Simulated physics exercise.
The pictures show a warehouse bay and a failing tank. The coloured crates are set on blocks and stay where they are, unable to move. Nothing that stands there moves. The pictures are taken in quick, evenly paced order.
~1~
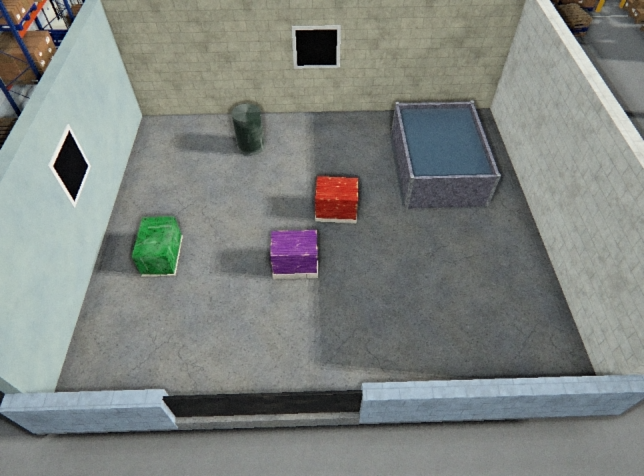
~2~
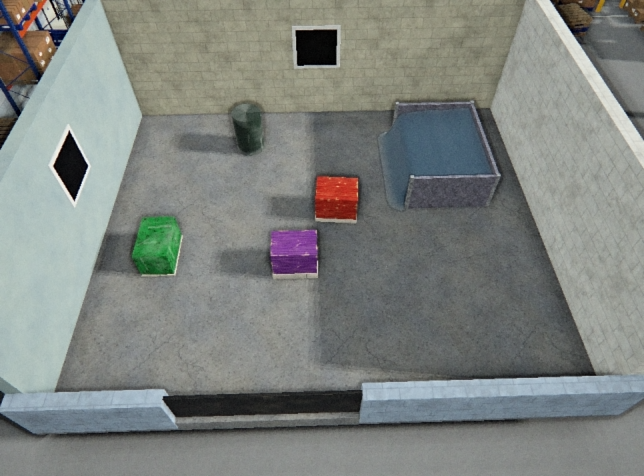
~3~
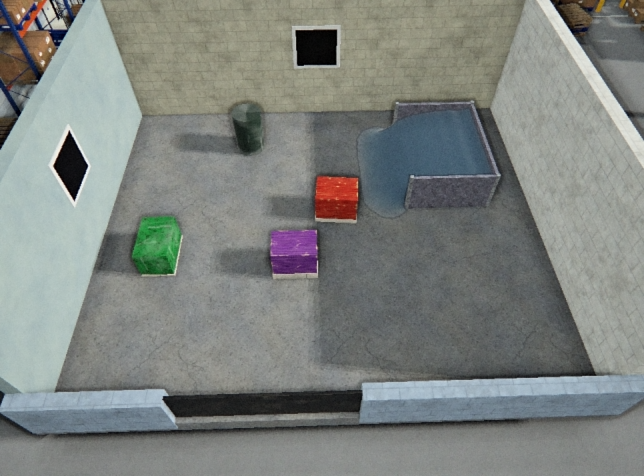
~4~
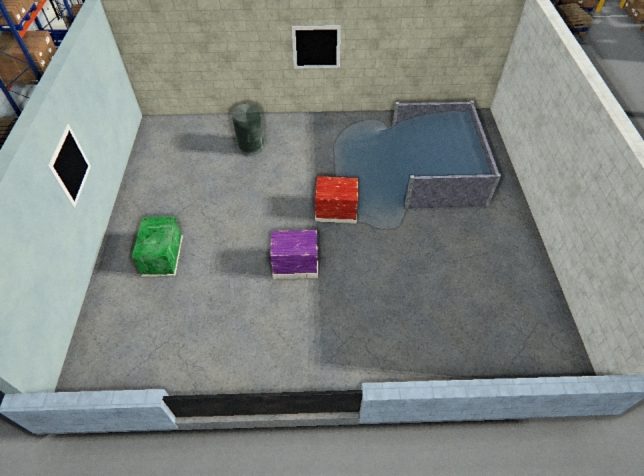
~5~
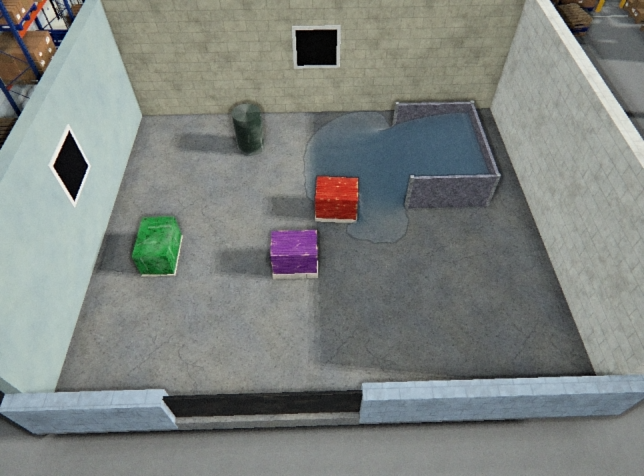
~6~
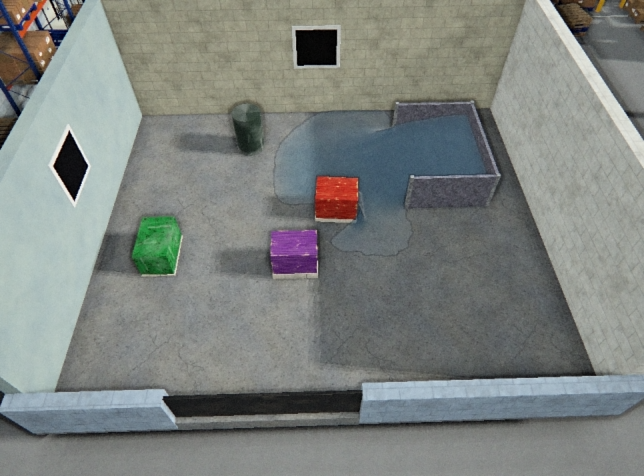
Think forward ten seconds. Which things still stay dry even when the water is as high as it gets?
Result: I expect the red crate to be touched by the water, I expect the green crate to be touched by the water, I expect the purple crate to stay untouched.
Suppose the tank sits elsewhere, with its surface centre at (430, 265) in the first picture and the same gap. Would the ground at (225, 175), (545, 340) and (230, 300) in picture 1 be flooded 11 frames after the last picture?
Results in order - swamped, left untouched, swamped.
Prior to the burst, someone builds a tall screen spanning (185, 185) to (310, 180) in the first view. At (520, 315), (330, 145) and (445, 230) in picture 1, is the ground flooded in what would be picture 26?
As listed: Not flooded, awash, no water.
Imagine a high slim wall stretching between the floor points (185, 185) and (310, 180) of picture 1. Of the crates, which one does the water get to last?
It's the one in green.
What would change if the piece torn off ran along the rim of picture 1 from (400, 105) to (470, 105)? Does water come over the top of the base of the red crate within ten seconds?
Then: Red crate stays dry.
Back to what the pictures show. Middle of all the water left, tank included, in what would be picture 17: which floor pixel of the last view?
I would point to (308, 171).
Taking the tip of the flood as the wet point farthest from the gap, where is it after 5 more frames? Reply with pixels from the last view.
Close to (146, 189).
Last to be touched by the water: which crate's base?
Looks like the green crate to me.
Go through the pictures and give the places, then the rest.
The water tank at (443, 141) is whole and still, in the first picture.
The front is at (389, 133), out from the gap at (402, 158), in the second picture.
The front is at (373, 129), out from the gap at (402, 161), in the third picture.
The front is at (357, 125), out from the gap at (402, 162), in the fourth picture.
The front is at (316, 136), out from the gap at (402, 162), in the fifth picture.
The front is at (281, 149), out from the gap at (401, 163), in the sixth picture.
A moment on, water covers 30 % of the floor; the red crate water round its plinth, the green crate not reached, the purple crate water round its plinth.
Next, water covers 50 % of the floor; the red crate water round its plinth, the green crate water round its plinth, the purple crate water round its plinth.
Then, water covers 60 % of the floor; the red crate water round its plinth, the green crate water round its plinth, the purple crate water round its plinth.
Later, water covers 70 % of the floor; the red crate water round its plinth, the green crate water round its plinth, the purple crate water round its plinth.
In the end, water covers 95 % of the floor; the red crate was topped, the green crate was topped, the purple crate stayed above the water.
